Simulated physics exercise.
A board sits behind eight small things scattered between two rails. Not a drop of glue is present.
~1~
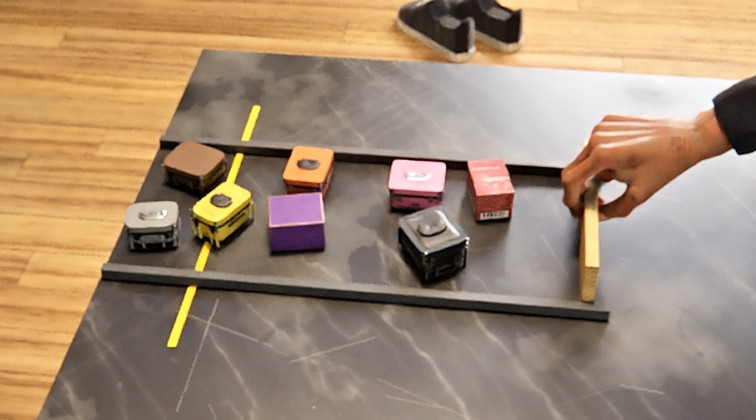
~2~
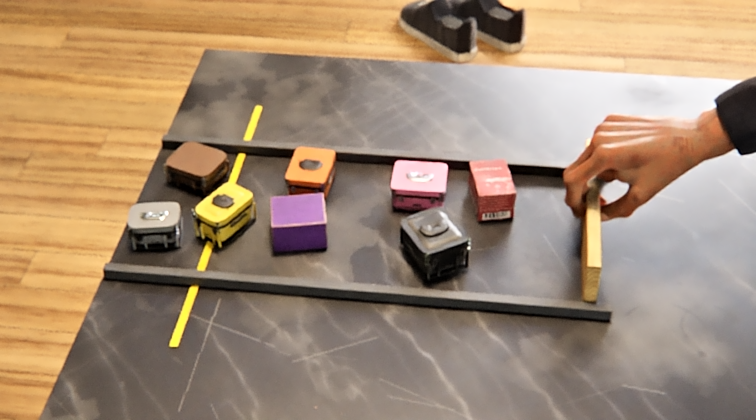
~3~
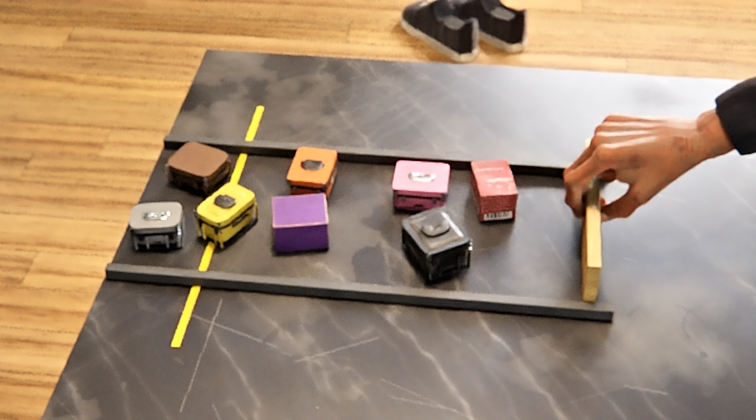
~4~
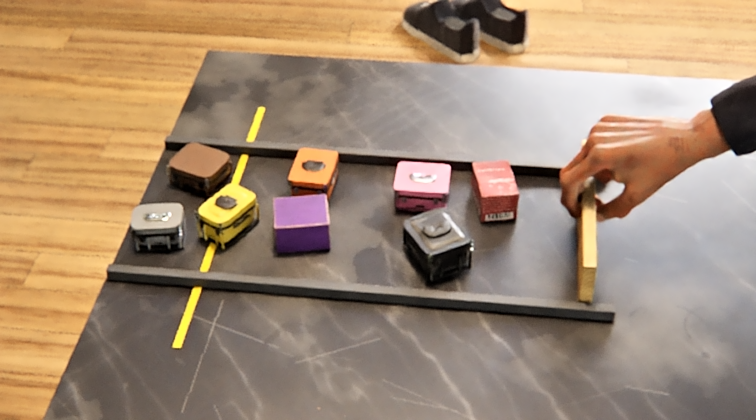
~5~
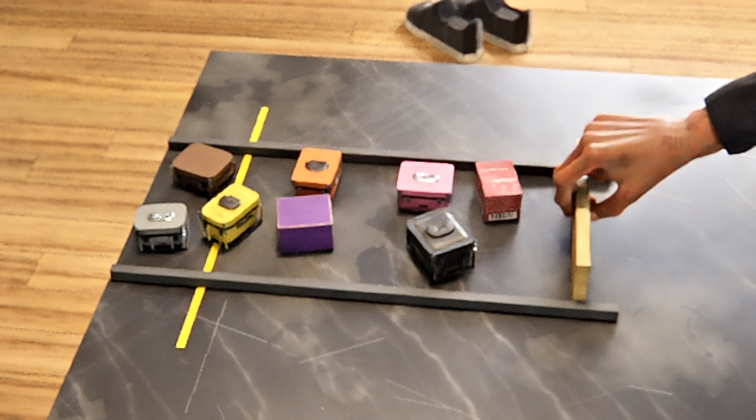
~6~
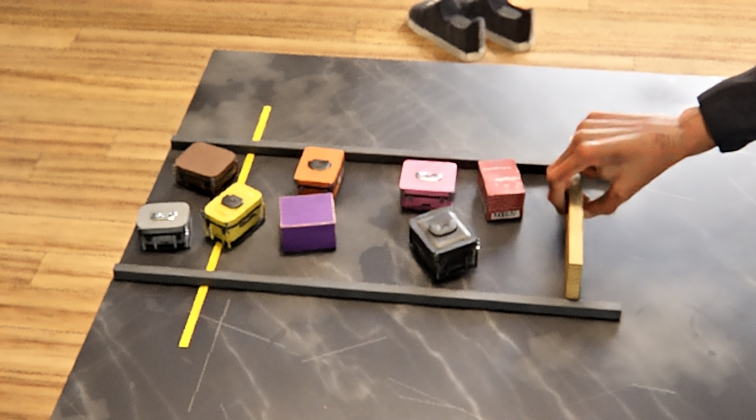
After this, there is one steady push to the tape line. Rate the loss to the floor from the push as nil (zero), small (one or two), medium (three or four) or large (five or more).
The loss is medium.
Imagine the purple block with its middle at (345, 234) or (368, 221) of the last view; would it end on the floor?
Taking the two places in turn: It doesn't drop, then it doesn't drop.
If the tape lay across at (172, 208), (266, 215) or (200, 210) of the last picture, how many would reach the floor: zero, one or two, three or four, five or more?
For each place: Five or more; either one or two; more than four.
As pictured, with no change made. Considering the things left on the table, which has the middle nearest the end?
It's the purple block.
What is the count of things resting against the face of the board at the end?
The count in contact is 2.
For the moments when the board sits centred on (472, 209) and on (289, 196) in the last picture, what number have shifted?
So far 3, and 8 at the second.
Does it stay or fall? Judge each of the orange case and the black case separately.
Once it all settles, the orange case goes down and the black case is still there.
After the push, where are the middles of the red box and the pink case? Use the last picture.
Final positions - red box around (223, 168), pink case around (180, 170).
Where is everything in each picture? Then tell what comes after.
Grey case (154, 226); brown case (196, 168); yellow case (223, 215); board (588, 219); tape (219, 212), in the first frame.
Brown case (198, 168); pink case (419, 187), in the second frame.
Yellow case (227, 215); purple block (301, 223), in the third frame.
Grey case (159, 227); red box (495, 190), in the fourth frame.
Brown case (204, 170); orange case (318, 177), in the fifth frame.
Grey case (165, 227); brown case (207, 169); yellow case (234, 215); board (574, 216); tape (231, 212), in the sixth frame.
Soon after, none off yet; grey case at rest near (165, 227); brown case at rest near (207, 169); yellow case at rest near (234, 215).
After that, none off yet; grey case at rest near (165, 227); brown case moving near (195, 169); yellow case displaced a little near (216, 215).
In the end, the number that fall off is three or four; gone, orange case, yellow case, brown case and grey case.
